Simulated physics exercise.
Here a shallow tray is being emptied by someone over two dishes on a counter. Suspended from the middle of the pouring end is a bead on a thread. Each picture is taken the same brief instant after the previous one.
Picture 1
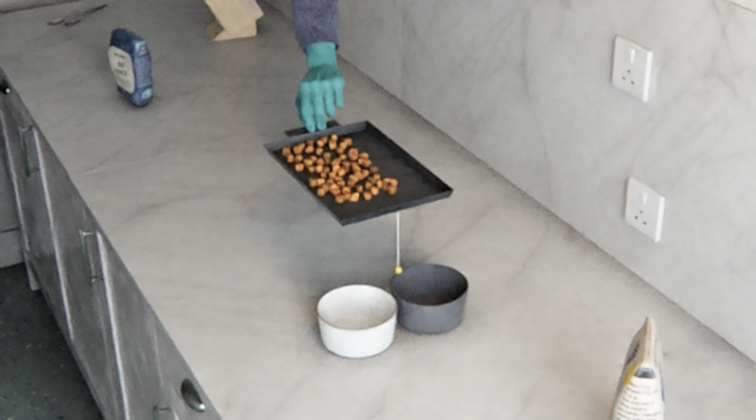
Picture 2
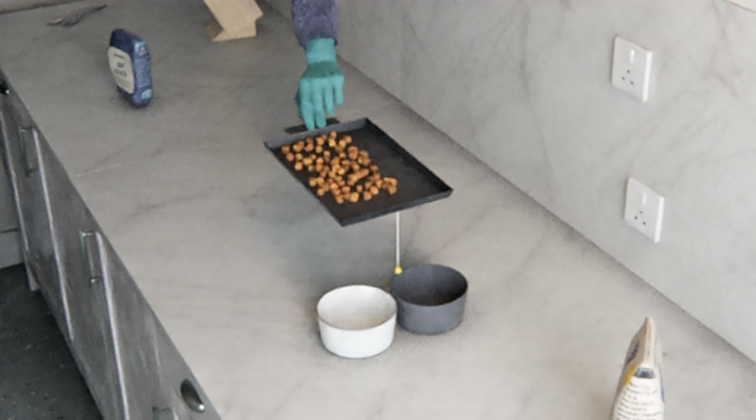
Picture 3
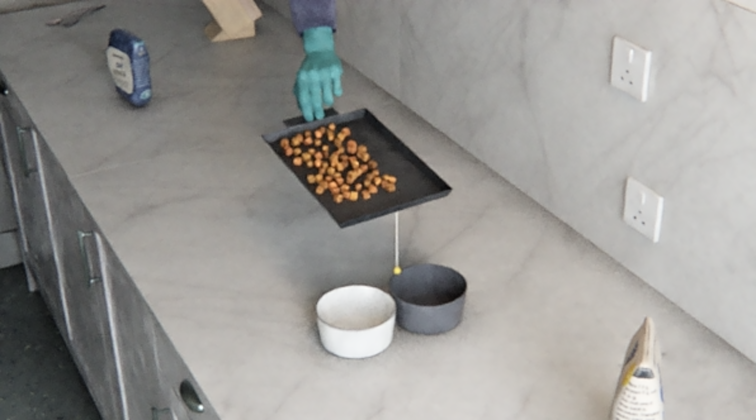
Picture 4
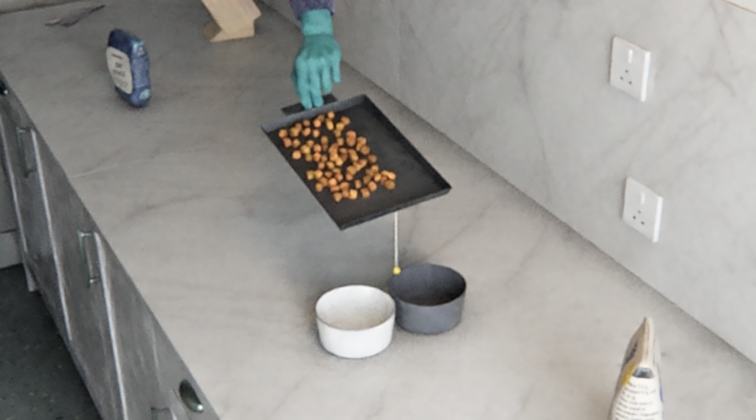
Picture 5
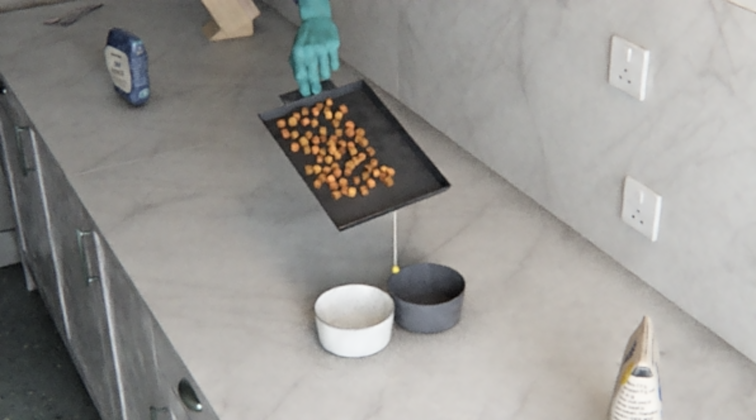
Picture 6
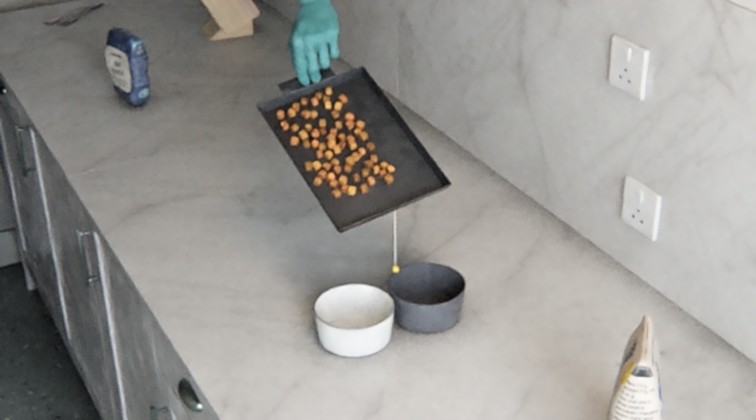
At first, a teal-gloved hand holds a dark shallow tray of small brown cubes nearly level above a white dish and a dark gray dish on a marble counter. The hand then gradually raises the tray's far end, tilting it toward the dishes, while the cubes stay clustered on it.
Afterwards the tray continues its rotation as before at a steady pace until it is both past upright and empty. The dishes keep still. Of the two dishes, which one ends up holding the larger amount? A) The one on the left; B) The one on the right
Option A: The one on the left.
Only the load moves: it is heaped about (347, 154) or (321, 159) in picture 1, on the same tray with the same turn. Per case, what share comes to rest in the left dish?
Close to 90 and close to 90 per cent.
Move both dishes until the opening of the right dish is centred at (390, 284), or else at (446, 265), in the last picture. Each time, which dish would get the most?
Try 1: The left-side dish; try 2: The left-side dish.
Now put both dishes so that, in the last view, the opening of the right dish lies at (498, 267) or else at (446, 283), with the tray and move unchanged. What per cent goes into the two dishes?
Roughly 0 % and then 70 %.
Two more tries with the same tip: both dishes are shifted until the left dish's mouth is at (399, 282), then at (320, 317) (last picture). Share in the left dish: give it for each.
10% for the first placement, 50% for the second.
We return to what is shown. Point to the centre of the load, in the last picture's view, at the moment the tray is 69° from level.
In the last view, the load is centred close to (344, 220).
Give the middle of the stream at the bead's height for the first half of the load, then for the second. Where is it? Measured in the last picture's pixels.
The first part passes (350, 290); everything after passes (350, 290).
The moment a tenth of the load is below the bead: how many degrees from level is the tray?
The tilt then is about 75°.
Shortly afterwards, tray tipped steeply; the bulk on the tray; a little in the left dish; a little in the air.
Next, tray tipped past a quarter turn; all but a few in the left dish; only a few in the right dish; a little outside both.
Some moments later, tray tipped past a quarter turn; all but a few in the left dish; only a few in the right dish; a little outside both.
In the end, tray tipped past a quarter turn; all but a few in the left dish; only a few in the right dish; a little outside both.
